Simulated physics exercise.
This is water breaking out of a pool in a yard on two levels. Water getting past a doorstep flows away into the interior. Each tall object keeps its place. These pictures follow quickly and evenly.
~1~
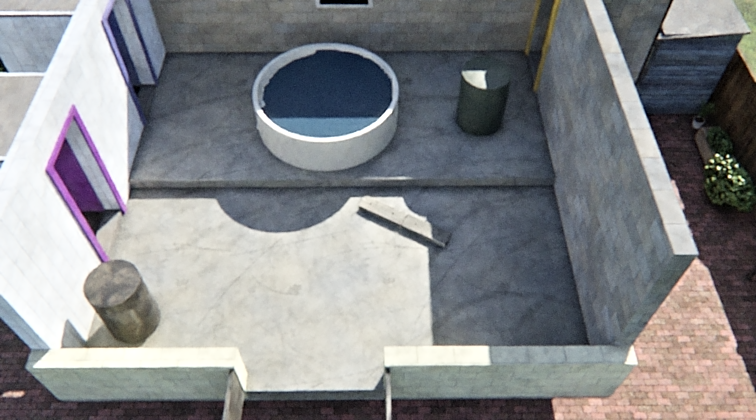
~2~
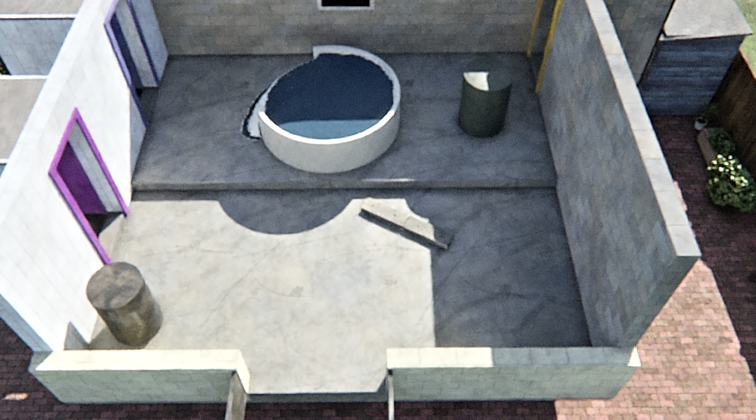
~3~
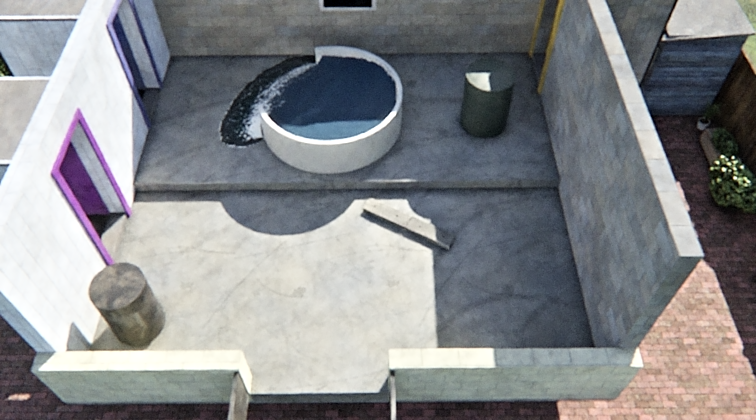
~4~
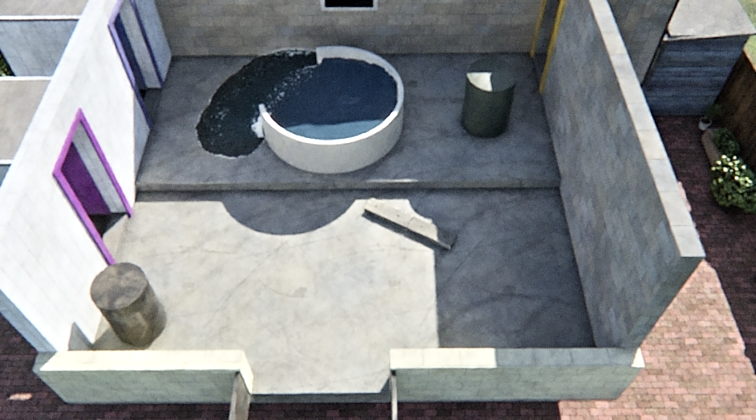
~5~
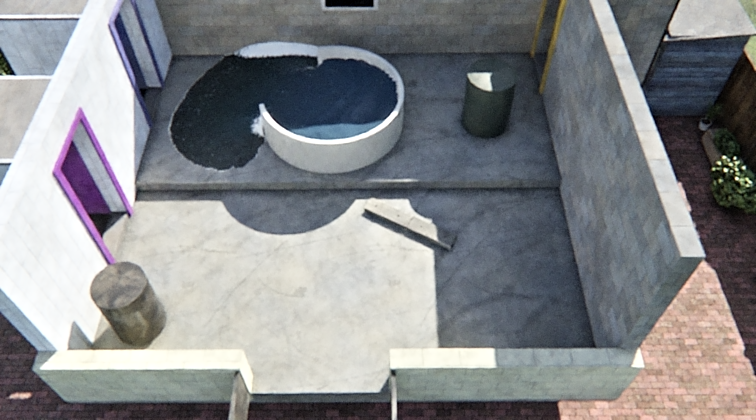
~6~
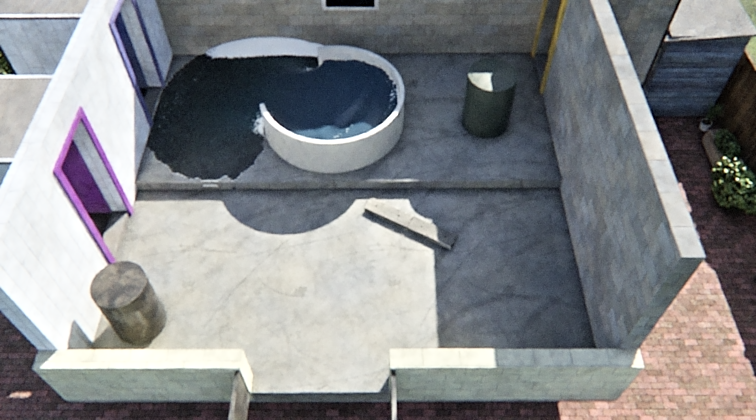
Dark water breaks out through the left side of a round white pool on the upper level of a walled yard, spreading leftward across the grey floor in a widening sheet toward the wall with the purple-framed doorway.
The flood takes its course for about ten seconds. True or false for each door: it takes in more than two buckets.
For the blue door, true; for the yellow door, false; for the purple door, false.
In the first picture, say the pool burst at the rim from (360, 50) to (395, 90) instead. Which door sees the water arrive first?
I'd go with the yellow one.
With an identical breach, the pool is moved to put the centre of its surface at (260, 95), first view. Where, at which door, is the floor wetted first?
That is the blue door.
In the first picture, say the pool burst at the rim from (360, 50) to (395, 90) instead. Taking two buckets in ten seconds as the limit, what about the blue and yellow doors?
Result - blue door: Below threshold, yellow door: Above threshold.
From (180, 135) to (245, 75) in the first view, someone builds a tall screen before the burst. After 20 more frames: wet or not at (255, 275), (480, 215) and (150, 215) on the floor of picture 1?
Taking the points in order - wetted, unwetted, wetted.
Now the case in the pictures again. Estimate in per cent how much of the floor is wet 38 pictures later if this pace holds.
I reckon 60 per cent or so.
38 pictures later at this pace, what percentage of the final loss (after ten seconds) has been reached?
By then, close to 70 % of it.
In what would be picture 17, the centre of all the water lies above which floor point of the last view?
About (265, 103) in the last view.
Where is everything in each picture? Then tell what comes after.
In the first frame, the round tank at (326, 93) is whole and still.
In the second frame, water pours out at (275, 90) and has run to a hidden place.
In the third frame, the front is at (231, 141), out from the gap at (278, 93).
In the fourth frame, the front is at (213, 149), out from the gap at (279, 94).
In the fifth frame, water pours out at (280, 94) and has run to (176, 138).
In the sixth frame, water pours out at (280, 93) and has run to (149, 138).
A moment on, water covers 20 % of the floor; the blue door over two buckets in, the yellow door not reached, the purple door not reached.
Next, water covers 25 % of the floor; the blue door far over two buckets in, the yellow door not reached, the purple door wet at the sill, nothing in.
Then, water covers 40 % of the floor; the blue door far over two buckets in, the yellow door not reached, the purple door wet at the sill, nothing in.
Later, water covers 60 % of the floor; the blue door far over two buckets in, the yellow door wet at the sill, nothing in, the purple door wet at the sill, nothing in.
In the end, water covers 80 % of the floor; the blue door far over two buckets in, the yellow door wet at the sill, nothing in, the purple door wet at the sill, nothing in.
